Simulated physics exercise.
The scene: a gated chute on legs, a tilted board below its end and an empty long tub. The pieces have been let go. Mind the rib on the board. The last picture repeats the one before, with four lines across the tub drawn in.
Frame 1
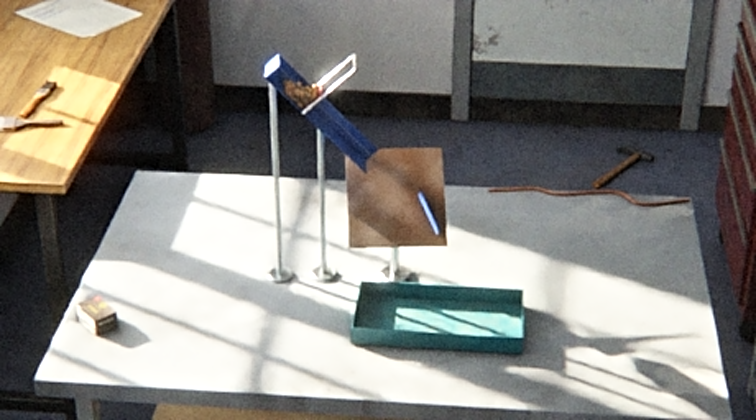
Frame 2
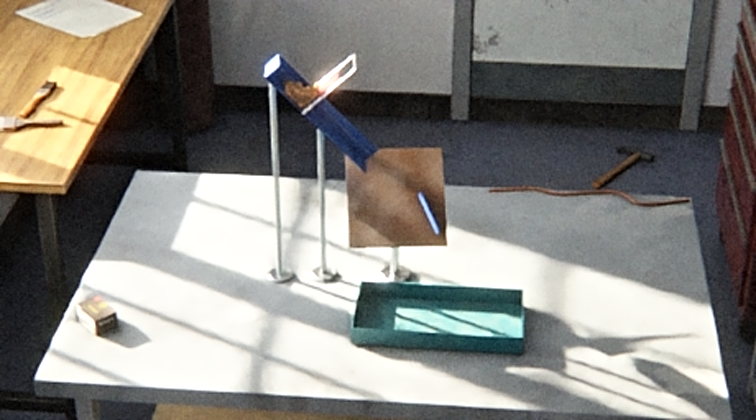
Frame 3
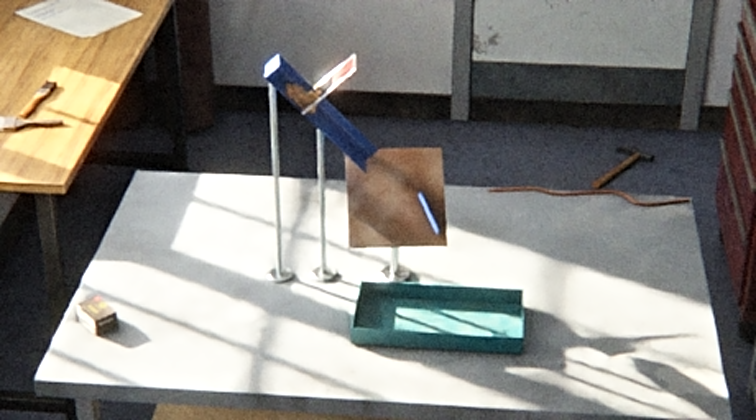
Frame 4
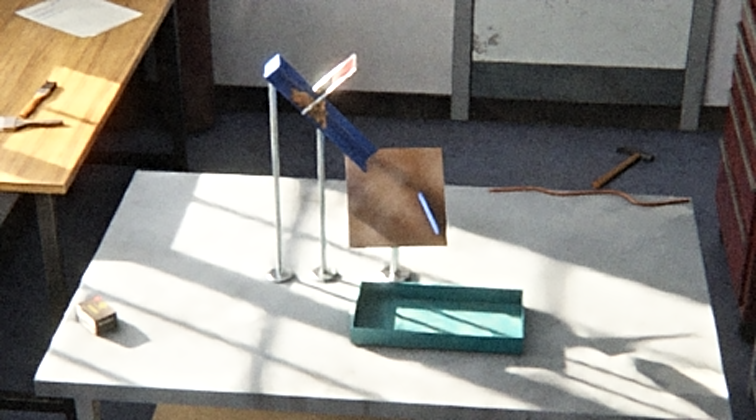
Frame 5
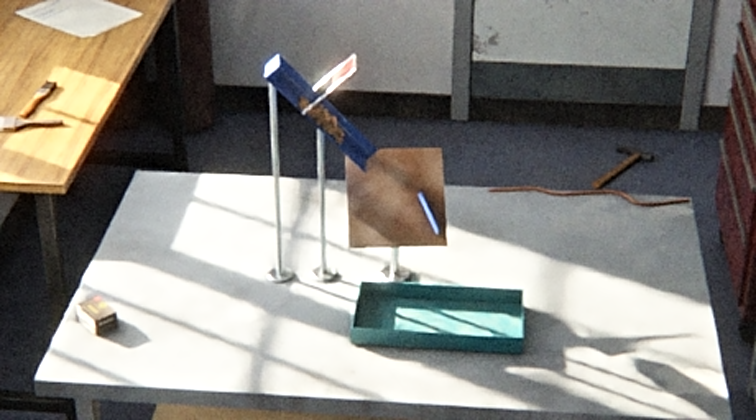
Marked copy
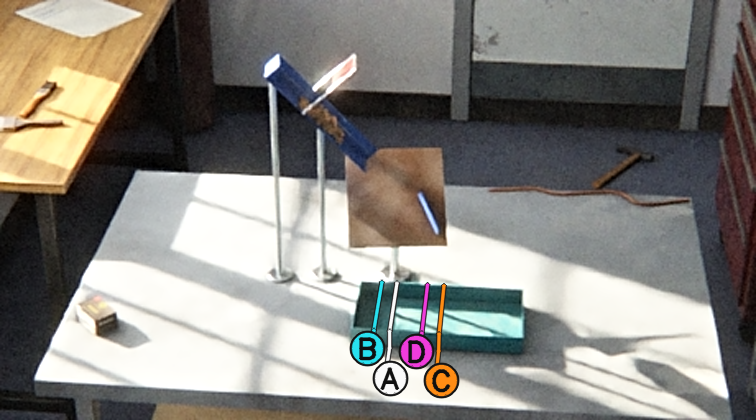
Small brown pieces slide down a steep blue chute, passing under its raised gate.
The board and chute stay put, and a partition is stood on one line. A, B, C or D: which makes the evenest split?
C works best here.
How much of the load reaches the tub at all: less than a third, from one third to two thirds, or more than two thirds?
It is from one third to two thirds.
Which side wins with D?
More lands on the right.
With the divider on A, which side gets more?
The right side.
On the marked copy, line A crosses the front rim at (389, 330); line B crosses the front rim at (373, 329); line C crosses the front rim at (439, 333); line D crosses the front rim at (421, 332).
For line A, of what is caught, a small part on the left of the divider, nearly all on the right.
For line B, of what is caught, a stray few on the left of the divider, nearly all on the right.
For line C, of what is caught, about a third on the left of the divider, about two thirds on the right.
For line D, of what is caught, a small part on the left of the divider, most on the right.
